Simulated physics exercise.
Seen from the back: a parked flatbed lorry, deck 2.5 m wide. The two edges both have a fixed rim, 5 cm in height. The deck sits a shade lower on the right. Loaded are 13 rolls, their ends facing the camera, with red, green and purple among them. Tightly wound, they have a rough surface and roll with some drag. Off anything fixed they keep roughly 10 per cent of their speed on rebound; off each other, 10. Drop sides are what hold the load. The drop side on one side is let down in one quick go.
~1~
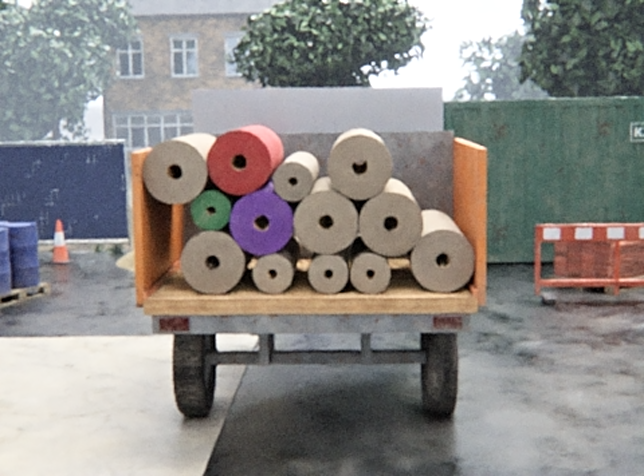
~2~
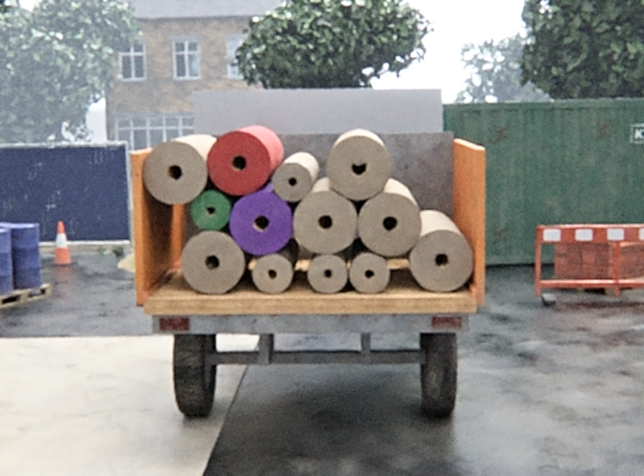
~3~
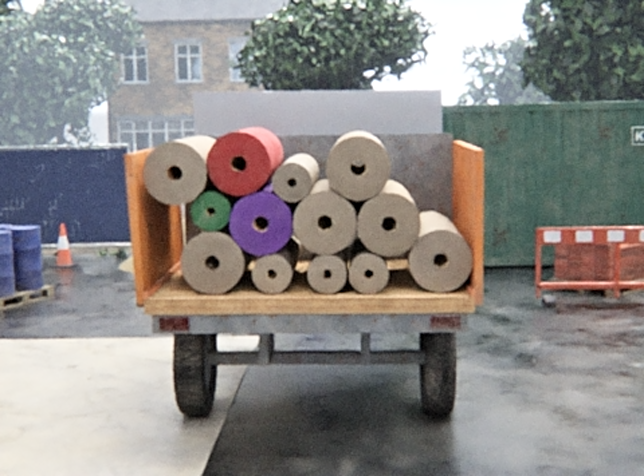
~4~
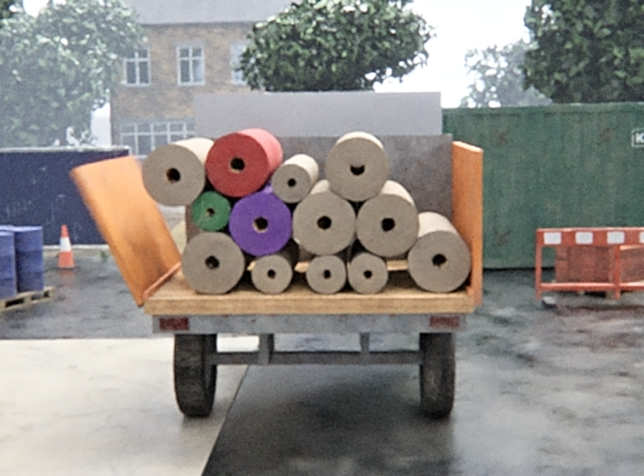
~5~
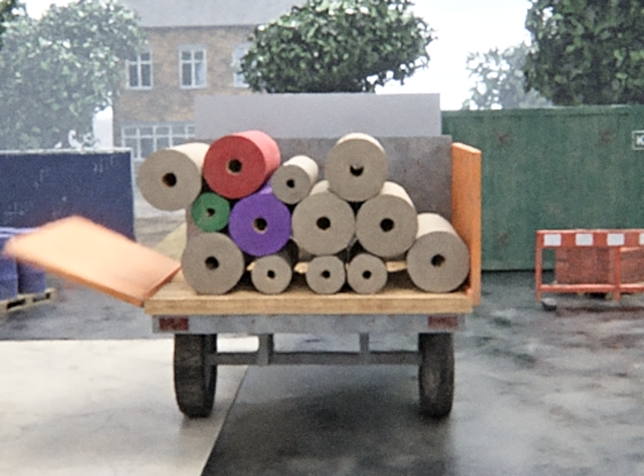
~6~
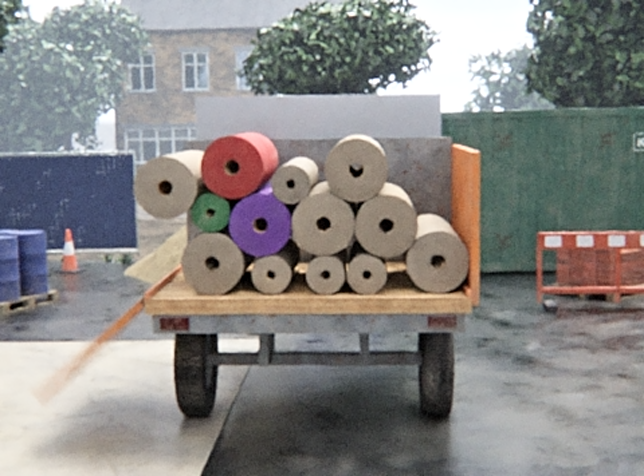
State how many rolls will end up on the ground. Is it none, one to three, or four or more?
It is one to three.
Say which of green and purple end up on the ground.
Here green leaves and purple is retained.
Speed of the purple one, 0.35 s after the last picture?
Speed approx. 0.1 m/s.
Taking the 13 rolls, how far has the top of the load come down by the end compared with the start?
Some 10 centimetres.
Then, 0.3 s after the last picture, red is up on others, 65 cm from the left edge, rolling left; green is up on others, 40 cm from the left edge, rolling left; purple is up on others, 85 cm from the left edge; 1 gone from the deck.
Then, 0.7 s after the last picture, red is up on others, 55 cm from the left edge, rolling left; green is up on others, 30 cm from the left edge, rolling left; purple is up on others, 80 cm from the left edge; 1 gone from the deck.
Then, 1.0 s after the last picture, red is up on others, 25 cm from the left edge, rolling left; green is dropping off the left side; no change for purple; 2 gone from the deck.
Then, 1.4 s after the last picture, red is dropping off the left side; green is dropping off the left side; no change for purple; 3 gone from the deck.
At rest (2.7 s after the last picture), red is down on the left; green is down on the left; purple is up on others, 80 cm from the left edge; 3 gone from the deck.
